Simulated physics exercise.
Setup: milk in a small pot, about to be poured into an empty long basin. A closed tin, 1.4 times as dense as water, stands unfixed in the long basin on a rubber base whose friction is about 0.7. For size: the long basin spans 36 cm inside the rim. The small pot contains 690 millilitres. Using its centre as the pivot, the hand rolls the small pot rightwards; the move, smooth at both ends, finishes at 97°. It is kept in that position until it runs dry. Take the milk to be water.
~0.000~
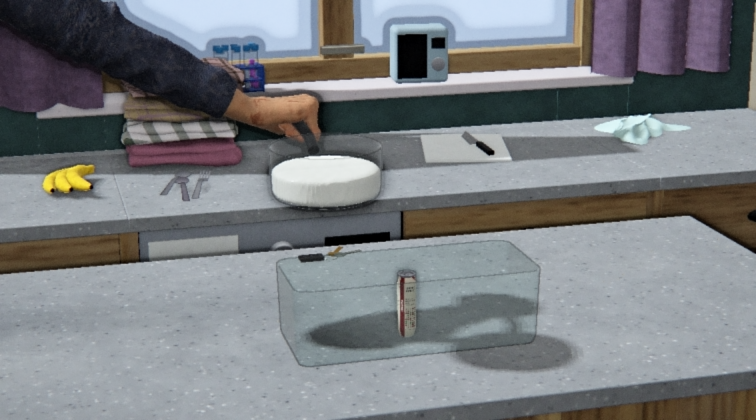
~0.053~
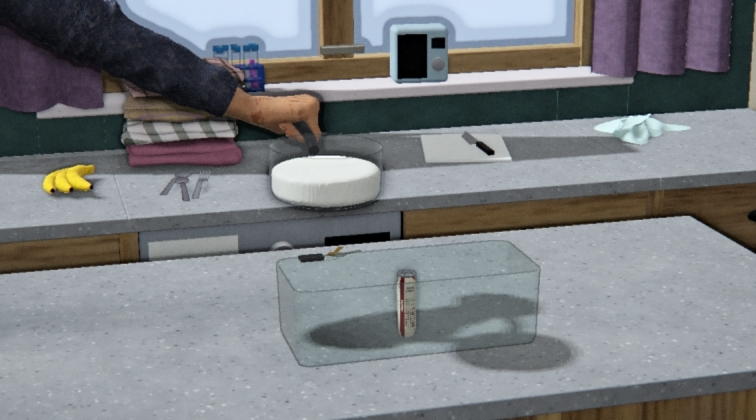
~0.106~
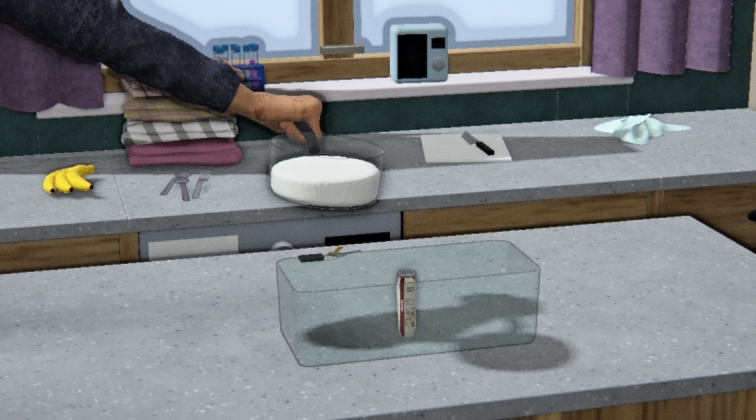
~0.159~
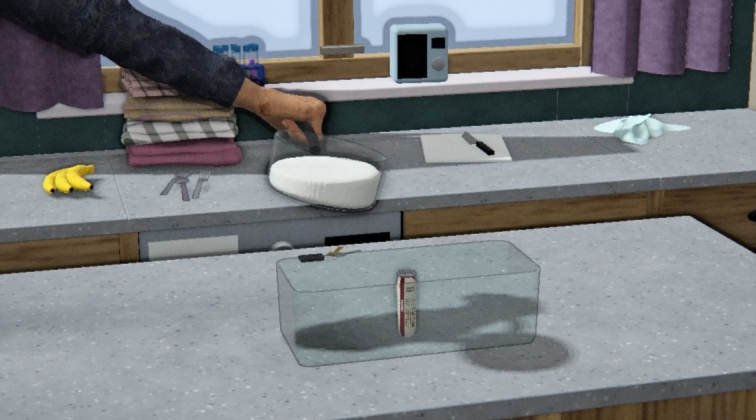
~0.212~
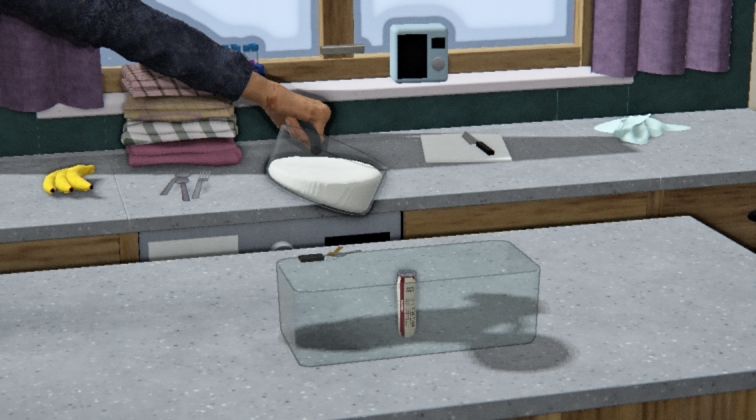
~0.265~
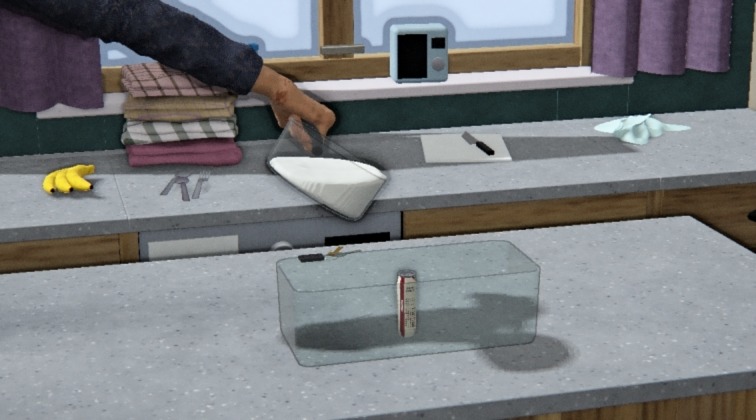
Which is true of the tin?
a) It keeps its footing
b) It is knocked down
(a) It keeps its footing.
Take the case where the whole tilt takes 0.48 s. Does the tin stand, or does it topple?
In that case the tin overturns.
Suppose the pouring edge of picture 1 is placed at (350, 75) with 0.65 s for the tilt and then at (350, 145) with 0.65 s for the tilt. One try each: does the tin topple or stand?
First it topples; then it topples.
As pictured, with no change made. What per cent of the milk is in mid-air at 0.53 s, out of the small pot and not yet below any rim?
Estimate: Some 48 % of the total.
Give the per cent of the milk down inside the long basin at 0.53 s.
Close to 22 in a hundred.
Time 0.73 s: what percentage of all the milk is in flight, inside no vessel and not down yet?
Near 8 percent.
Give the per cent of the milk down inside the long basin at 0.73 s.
Around 82 in a hundred.
By 0.53 s the tilt is 89° and 30 per cent is still to pour; the tin stands where it began.
By 0.73 s the tilt is 97° and 11 per cent is still to pour; the tin stands where it began.
By 0.93 s the tilt is 97° and 2 per cent is still to pour; the tin stands where it began.
By 1.15 s the tilt is 97° and 1 per cent is still to pour; the tin stands where it began.
At rest the tin stands where it began.
